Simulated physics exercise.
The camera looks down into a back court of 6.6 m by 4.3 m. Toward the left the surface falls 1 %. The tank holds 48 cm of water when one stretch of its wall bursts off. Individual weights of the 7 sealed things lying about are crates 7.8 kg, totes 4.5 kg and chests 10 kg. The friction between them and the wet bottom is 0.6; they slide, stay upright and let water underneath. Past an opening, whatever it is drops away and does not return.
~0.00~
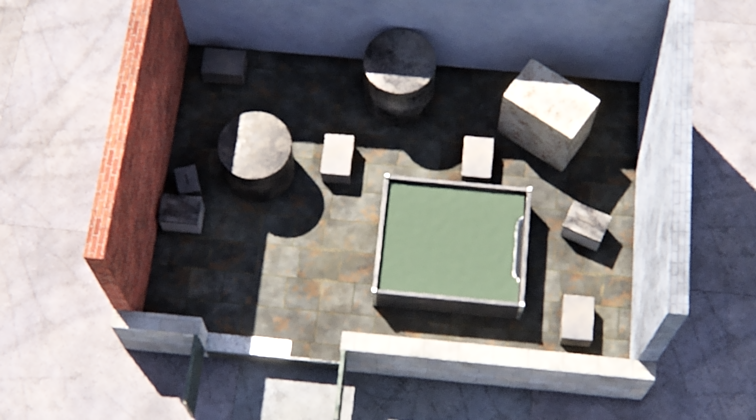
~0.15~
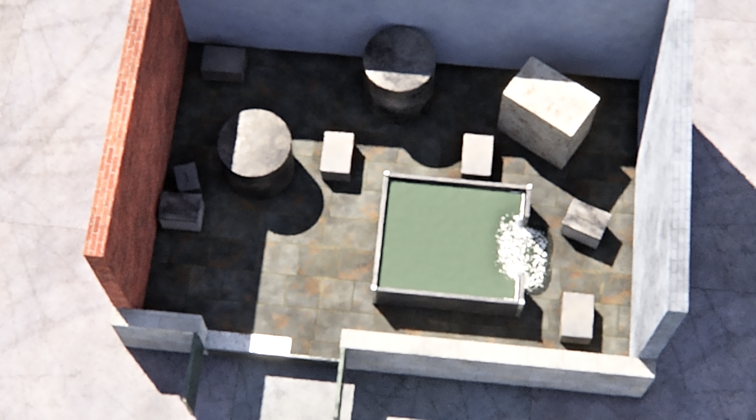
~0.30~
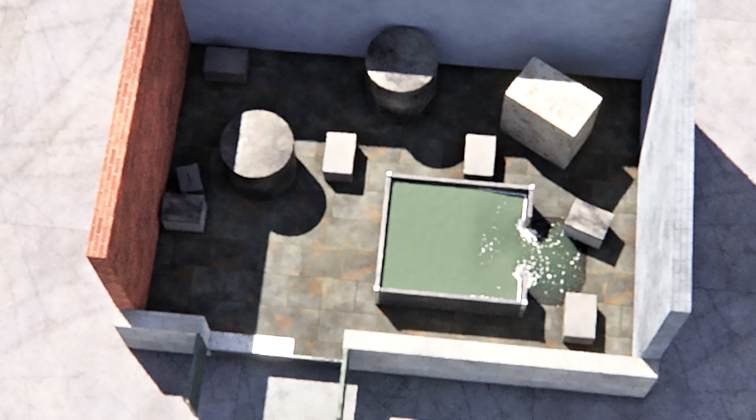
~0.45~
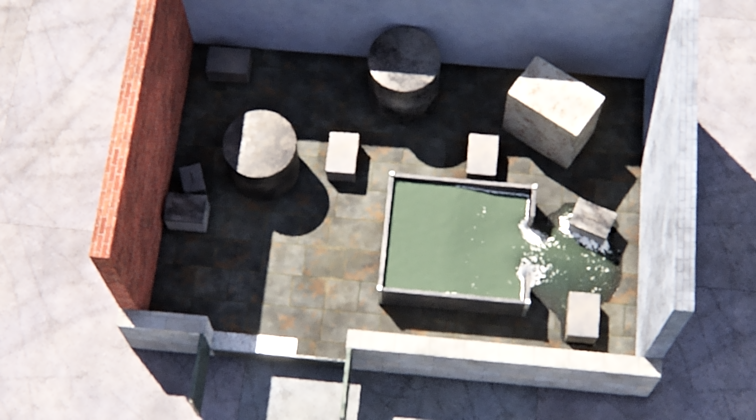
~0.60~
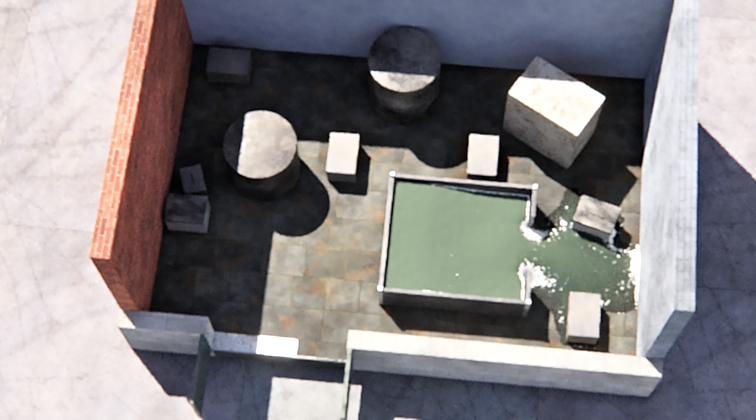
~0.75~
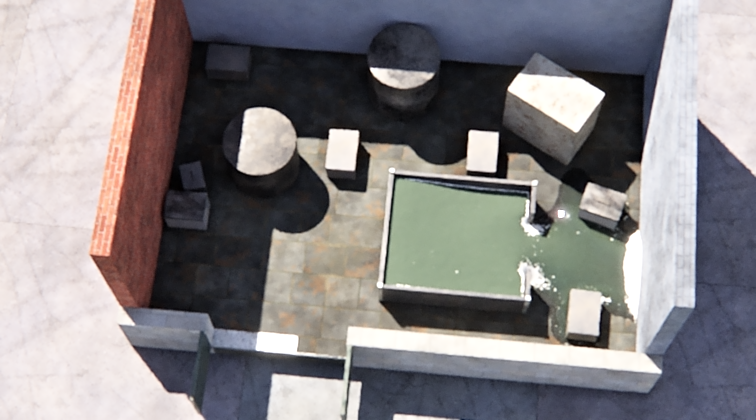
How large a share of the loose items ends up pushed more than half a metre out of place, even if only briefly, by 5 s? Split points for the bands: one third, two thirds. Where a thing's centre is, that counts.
My call: Under one third.
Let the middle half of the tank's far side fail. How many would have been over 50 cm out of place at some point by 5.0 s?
Count: 3.
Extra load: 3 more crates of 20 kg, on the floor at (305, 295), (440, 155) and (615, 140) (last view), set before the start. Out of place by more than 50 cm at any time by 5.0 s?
Order as listed: Inside half a metre / inside half a metre / beyond half a metre.
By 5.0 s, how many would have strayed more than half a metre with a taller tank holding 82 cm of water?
You'd get 2 in that case.
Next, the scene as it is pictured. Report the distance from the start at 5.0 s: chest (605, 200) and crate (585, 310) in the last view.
Going in order, that's 200 cm for one and 60 cm for the other.
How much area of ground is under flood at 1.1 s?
At that time the wet patch spans about 6.5 m2.
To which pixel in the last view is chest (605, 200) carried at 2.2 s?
Roughly (617, 100) in the same view.
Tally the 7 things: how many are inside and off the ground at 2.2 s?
Of them, 0.
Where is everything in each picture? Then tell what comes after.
A chest at (588, 221), on the bottom; a crate at (578, 317) rests on the ground; 2.9 m2 under water; 0 of 7 have shifted, in the first picture.
A chest at (587, 219) rests on the ground; a crate at (578, 315) rests on the ground; 3.3 m2 under water; 0 of 7 have shifted, in the second picture.
A chest at (590, 219), on the bottom; a crate at (581, 315) rests on the ground; 3.8 m2 under water; 0 of 7 have shifted, in the third picture.
A chest at (593, 218), on the bottom; a crate at (584, 315), on the bottom; water covers 4.3 m2; 0 of 7 have shifted, in the fourth picture.
A chest at (597, 214), on the bottom, 8 cm from its start; a crate at (585, 315), on the bottom; 4.8 m2 under water; 1 of 7 have shifted, in the fifth picture.
A chest at (604, 202), on the bottom, 24 cm from its start; a crate at (585, 312), on the bottom; 5.2 m2 under water; 1 of 7 have shifted, in the sixth picture.
After 1.1 s 1 of 7 are over 50 cm from their spots; 0 afloat.
After 2.2 s 1 of 7 are over 50 cm from their spots; 0 afloat.
After 3.5 s 2 of 7 are over 50 cm from their spots; 2 afloat.
After 5.0 s 2 of 7 are over 50 cm from their spots, and 2 have been at some point; 2 afloat.
